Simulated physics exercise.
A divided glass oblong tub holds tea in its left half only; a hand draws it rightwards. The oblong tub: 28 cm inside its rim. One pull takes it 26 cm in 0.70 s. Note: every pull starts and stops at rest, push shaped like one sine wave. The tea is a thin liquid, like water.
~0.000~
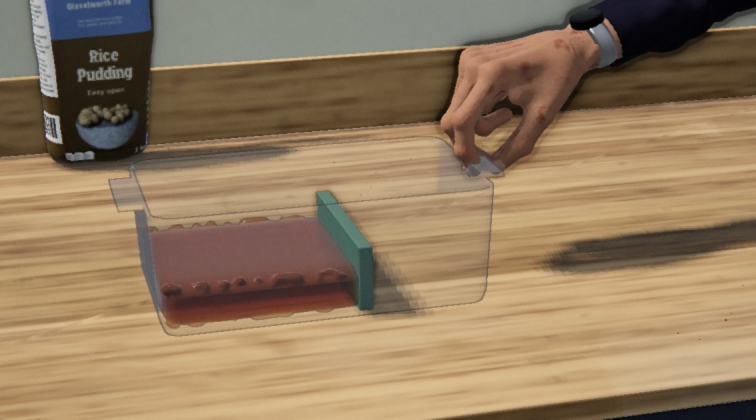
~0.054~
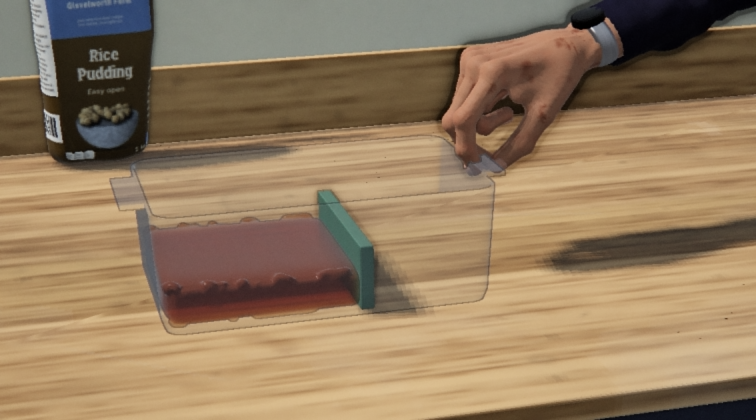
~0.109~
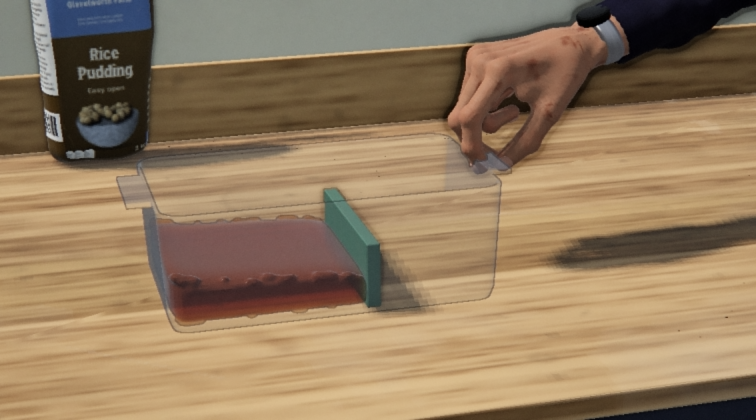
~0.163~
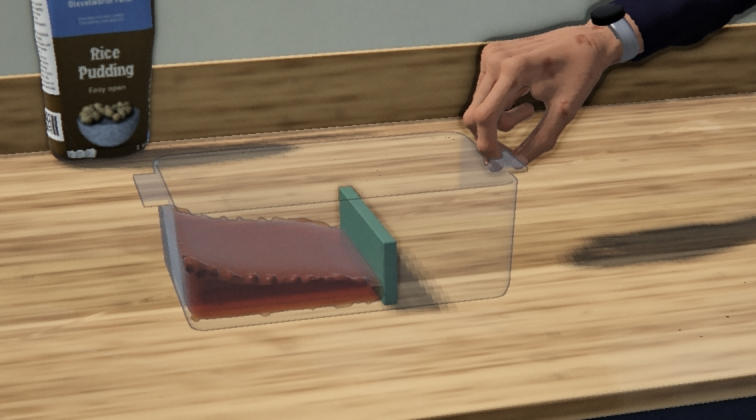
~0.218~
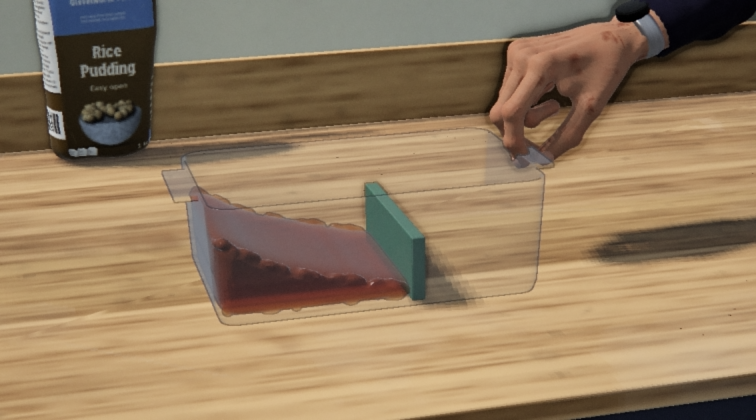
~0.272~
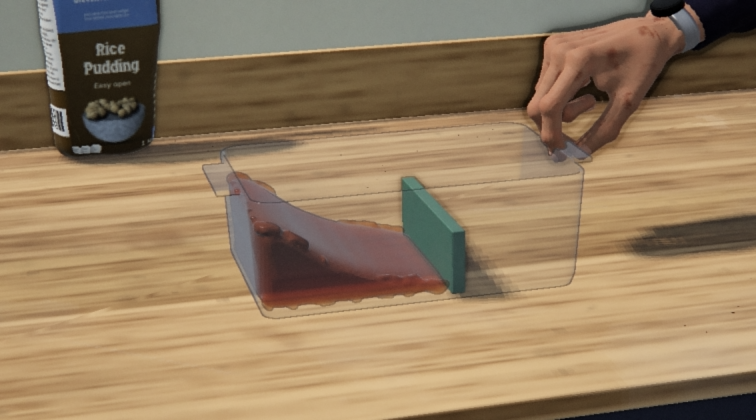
On a wooden counter beside a rice pudding pouch, a hand drew a clear divided tub to the right, slowly then faster, and the reddish liquid in its left half climbed the left wall.
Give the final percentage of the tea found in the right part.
Close to 28 percent.
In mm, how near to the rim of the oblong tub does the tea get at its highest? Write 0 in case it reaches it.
0 mm.
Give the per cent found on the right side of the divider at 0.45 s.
Roughly 0 percent.
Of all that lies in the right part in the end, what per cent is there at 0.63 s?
Around 80%.
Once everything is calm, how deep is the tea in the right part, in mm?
Once calm, the layer is near 18 mm.
By 0.45 s it has gone 20 cm; 0 per cent is on the right side and 0 is out of the oblong tub.
By 0.63 s it has gone 26 cm; 22 per cent is on the right side and 1 is out of the oblong tub.
By 0.81 s it has gone 26 cm; 28 per cent is on the right side and 2 is out of the oblong tub.
By 0.99 s it has gone 26 cm; 27 per cent is on the right side and 3 is out of the oblong tub.
At rest 28 per cent is on the right side and 3 is out of the oblong tub.
